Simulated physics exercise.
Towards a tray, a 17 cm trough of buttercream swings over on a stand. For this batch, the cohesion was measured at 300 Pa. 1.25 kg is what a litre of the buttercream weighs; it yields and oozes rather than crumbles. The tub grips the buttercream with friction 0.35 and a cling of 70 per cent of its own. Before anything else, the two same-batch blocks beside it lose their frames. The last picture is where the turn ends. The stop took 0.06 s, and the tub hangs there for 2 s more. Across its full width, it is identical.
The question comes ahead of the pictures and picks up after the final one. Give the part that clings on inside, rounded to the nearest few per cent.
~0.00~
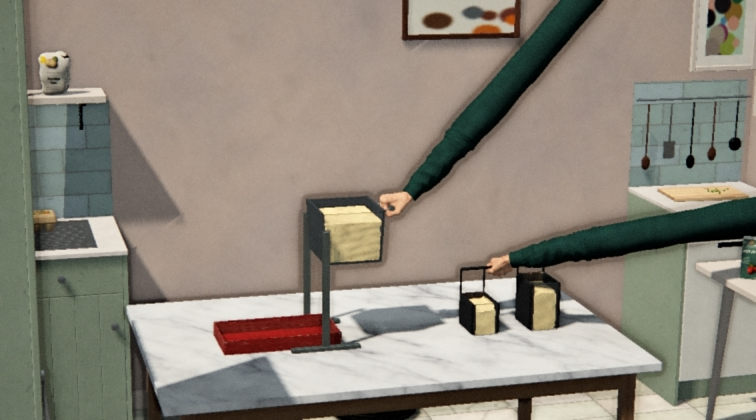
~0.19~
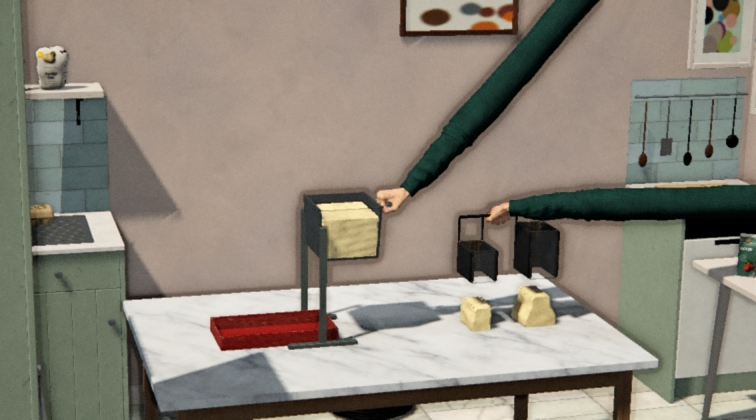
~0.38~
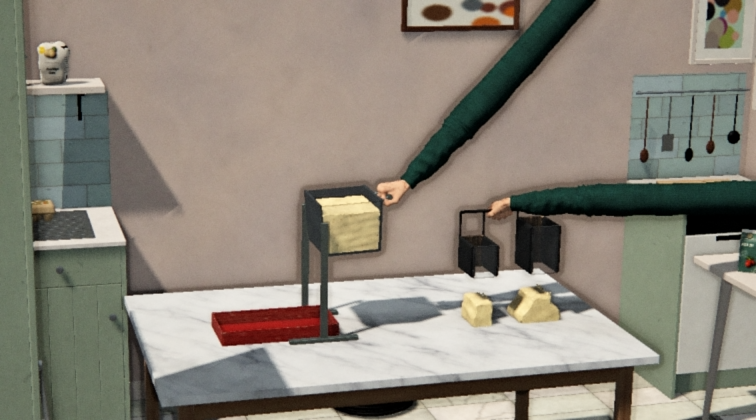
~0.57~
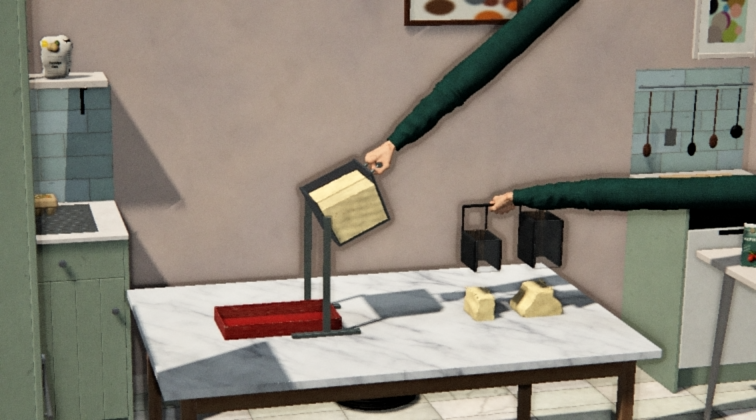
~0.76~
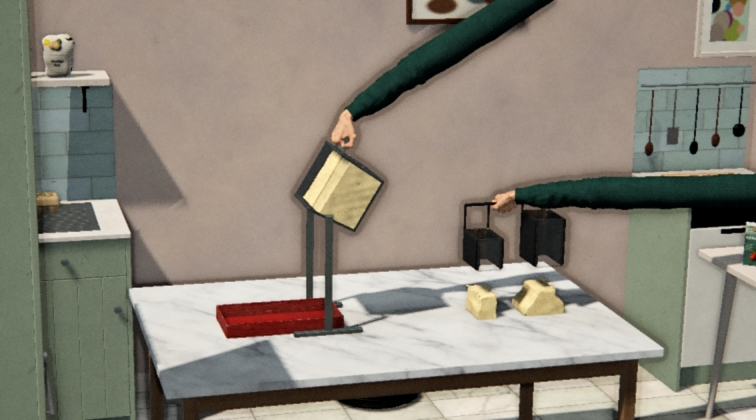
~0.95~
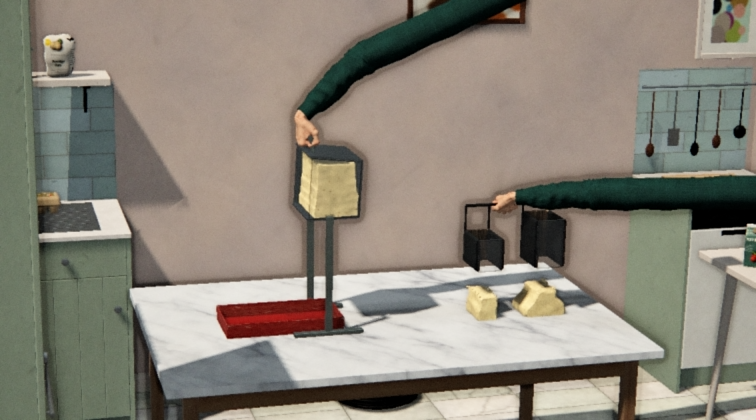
The part that clings on inside is close to 43 %.
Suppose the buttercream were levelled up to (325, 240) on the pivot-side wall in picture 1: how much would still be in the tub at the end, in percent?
That gives some 75 %.
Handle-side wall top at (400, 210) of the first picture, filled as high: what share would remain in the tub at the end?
Close to 30 per cent would still be in the tub.
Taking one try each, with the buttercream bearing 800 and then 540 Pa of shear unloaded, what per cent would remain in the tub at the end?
In that order: 100 %, 60 %.
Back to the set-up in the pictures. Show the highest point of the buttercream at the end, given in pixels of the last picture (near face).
I'd point to somewhere around (345, 195).
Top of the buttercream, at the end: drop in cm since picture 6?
About 11 cm.
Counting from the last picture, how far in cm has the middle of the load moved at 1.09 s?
5 cm.
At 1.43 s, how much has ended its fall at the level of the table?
Down at that time: Approx. 45 %.
After 1.09 s, the tub is at 87 degrees and holds 82 %.
After 1.26 s, the tub is at 87 degrees and holds 50 %.
After 1.43 s, the tub is at 87 degrees and holds 43 %.
After 1.60 s, the tub is at 87 degrees and holds 43 %.
After 2.95 s, the tub is at 87 degrees and holds 43 %.
